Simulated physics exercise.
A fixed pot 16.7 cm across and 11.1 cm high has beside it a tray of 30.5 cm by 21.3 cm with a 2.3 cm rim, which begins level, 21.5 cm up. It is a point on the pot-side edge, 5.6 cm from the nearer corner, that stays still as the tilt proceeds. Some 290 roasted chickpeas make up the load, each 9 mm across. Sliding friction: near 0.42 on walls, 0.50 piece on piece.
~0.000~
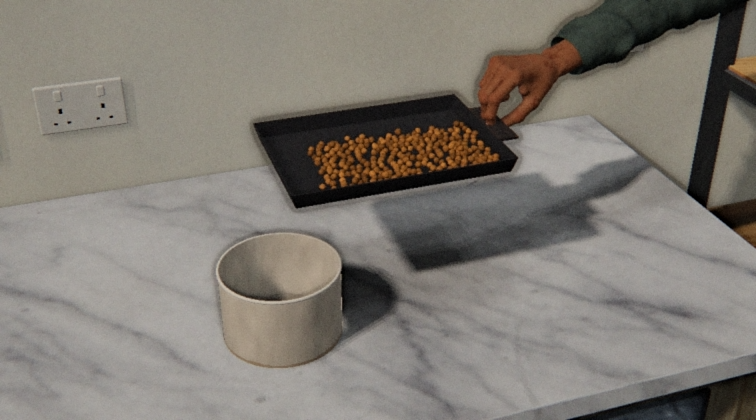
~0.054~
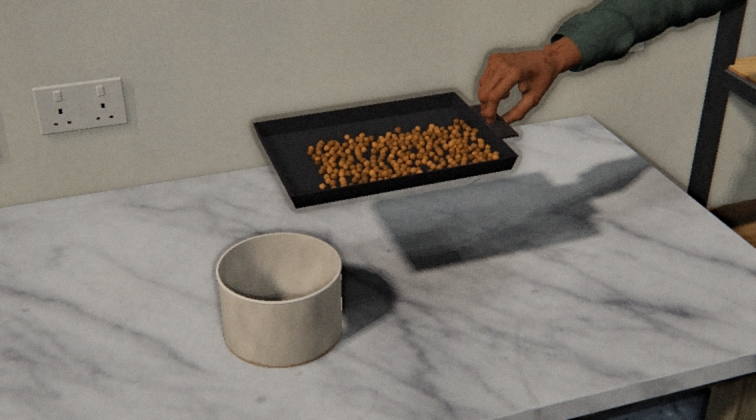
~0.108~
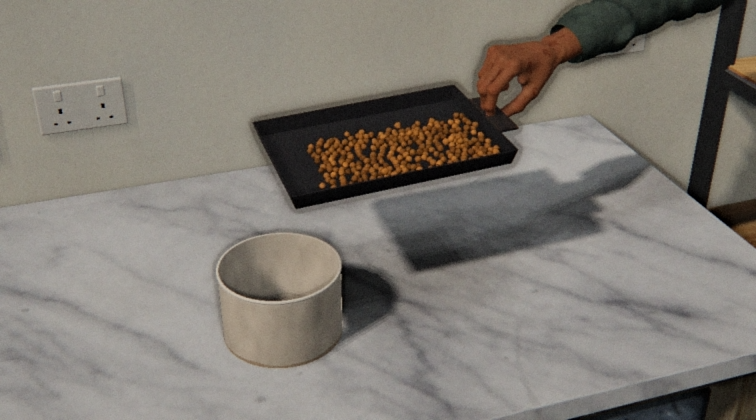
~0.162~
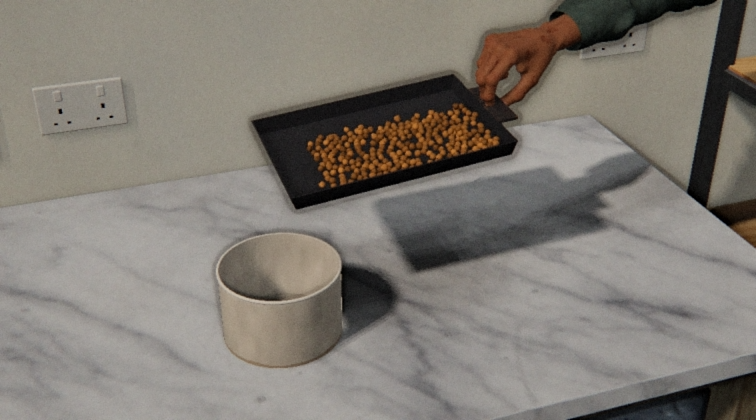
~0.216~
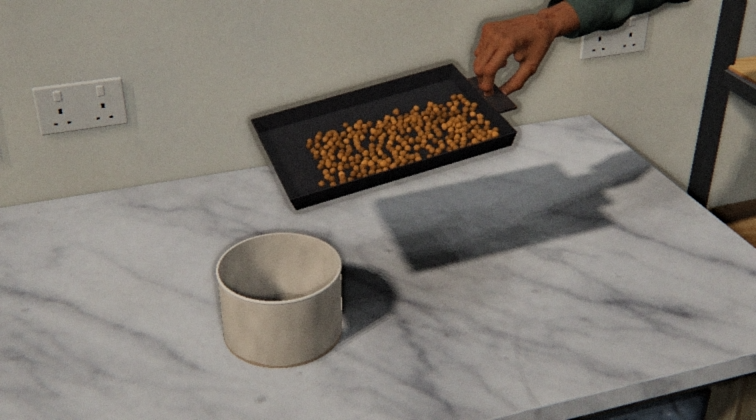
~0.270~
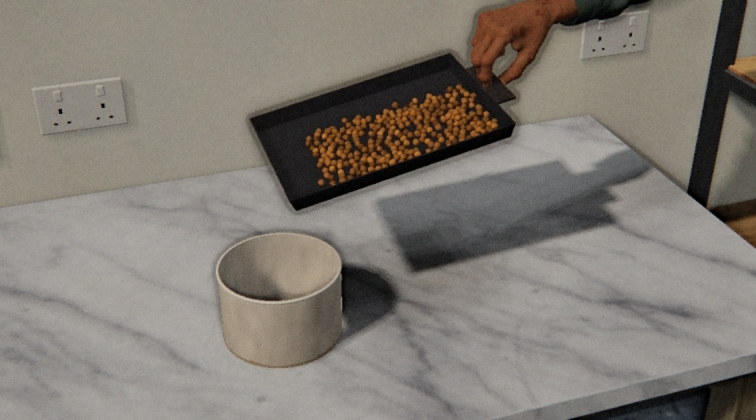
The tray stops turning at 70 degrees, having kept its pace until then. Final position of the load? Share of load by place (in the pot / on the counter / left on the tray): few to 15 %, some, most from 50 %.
Pot: Few; counter: Few; left on the tray: Most.
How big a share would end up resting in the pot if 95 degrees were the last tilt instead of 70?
Roughly 90 %.
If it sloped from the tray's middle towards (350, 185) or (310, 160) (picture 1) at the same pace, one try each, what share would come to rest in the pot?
I'd put it at roughly 0 per cent for the first tilt and roughly 5 per cent for the second.
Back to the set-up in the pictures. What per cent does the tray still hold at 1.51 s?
About 95 per cent.
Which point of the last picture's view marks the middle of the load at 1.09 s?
The load's centre is near (306, 153) at that time.
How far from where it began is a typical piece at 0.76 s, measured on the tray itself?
Displacement on the tray: Roughly 9 cm.
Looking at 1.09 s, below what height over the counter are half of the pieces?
Height: Around 26 cm.
Then, at 0.76 s, tilt 39 degrees; the tray holds 100 %, the pot 0 %.
After 1.09 s, tilt 58 degrees; the tray holds 100 %, the pot 0 %.
After 1.51 s, tilt 70 degrees; the tray holds 95 %, the pot 5 %.
At rest (2.2 s), pot 5 %, counter 0 %, tray 95 %.
